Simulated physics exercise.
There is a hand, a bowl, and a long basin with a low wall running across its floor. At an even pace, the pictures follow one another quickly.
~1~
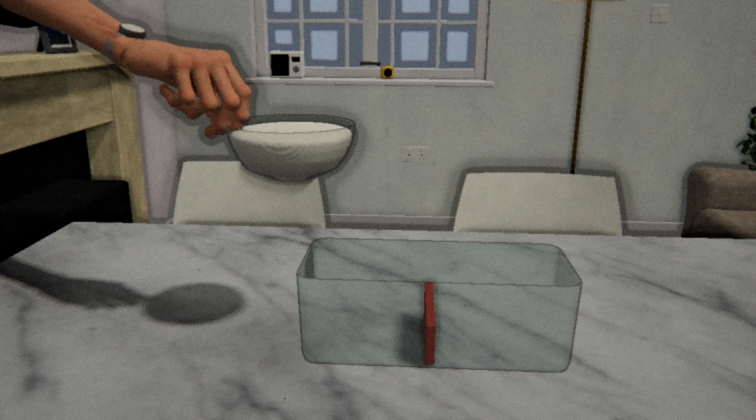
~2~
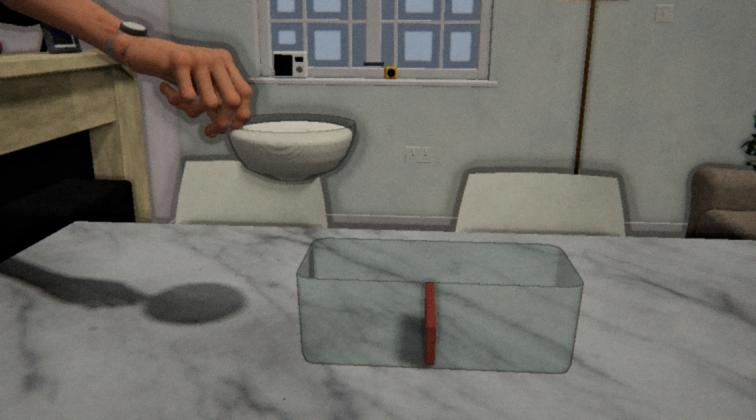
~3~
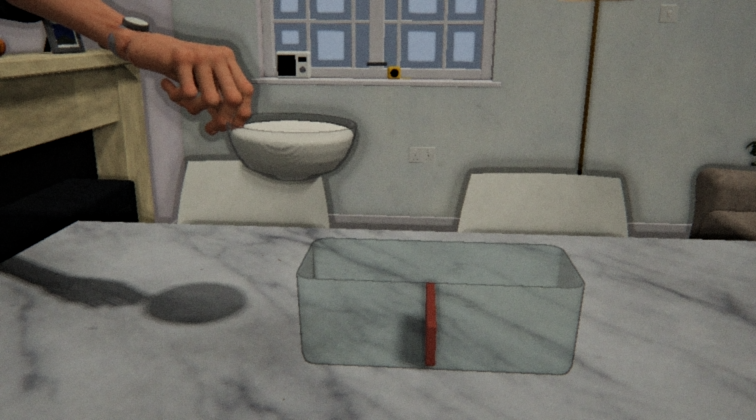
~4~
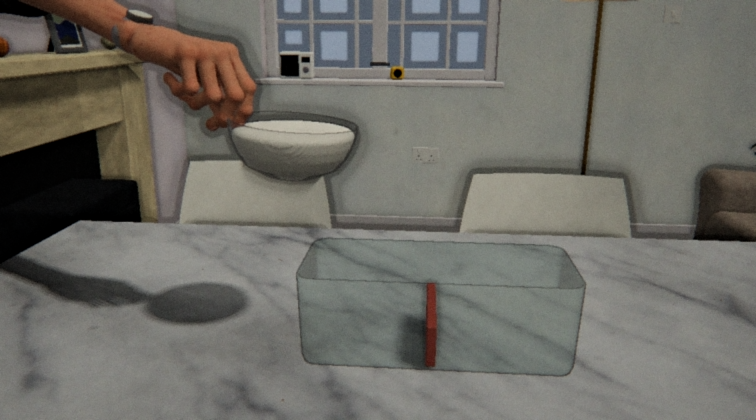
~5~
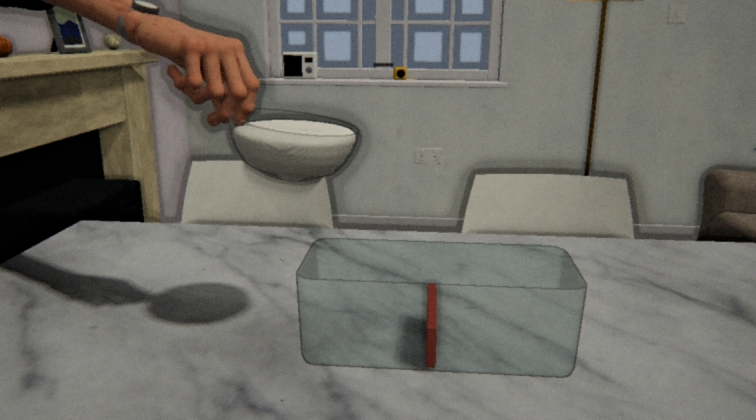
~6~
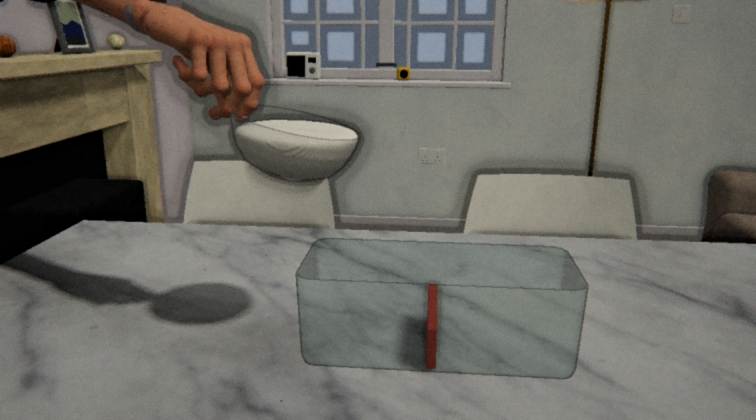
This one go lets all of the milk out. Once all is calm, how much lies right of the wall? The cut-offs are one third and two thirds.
It falls below one third.
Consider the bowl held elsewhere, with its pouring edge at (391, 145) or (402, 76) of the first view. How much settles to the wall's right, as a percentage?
In order, some 55 and 80 percent.
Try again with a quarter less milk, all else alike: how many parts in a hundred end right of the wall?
0 in a hundred.
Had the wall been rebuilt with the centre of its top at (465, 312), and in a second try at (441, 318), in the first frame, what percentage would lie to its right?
About 10 % and 15 %.
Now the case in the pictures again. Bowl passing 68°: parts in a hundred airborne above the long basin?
Near 45 in a hundred.
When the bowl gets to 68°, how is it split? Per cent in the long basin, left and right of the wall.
The left part holds around 20 percent, the right part 0 percent.
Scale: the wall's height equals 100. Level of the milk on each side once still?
Left: About 60; right: About 0.
A moment on, the bowl is tipped part way and 35 per cent is still to pour, 22 is left of the wall and 0 right of it.
Next, the bowl is tipped on its side and 2 per cent is still to pour, 88 is left of the wall and 4 right of it.
Then the bowl is tipped on its side and 0 per cent is still to pour, 94 is left of the wall and 5 right of it.
Later the bowl is tipped on its side and 0 per cent is still to pour, 94 is left of the wall and 5 right of it.
Finally, 94 per cent lies left of the wall, 5 right of it and 1 outside.
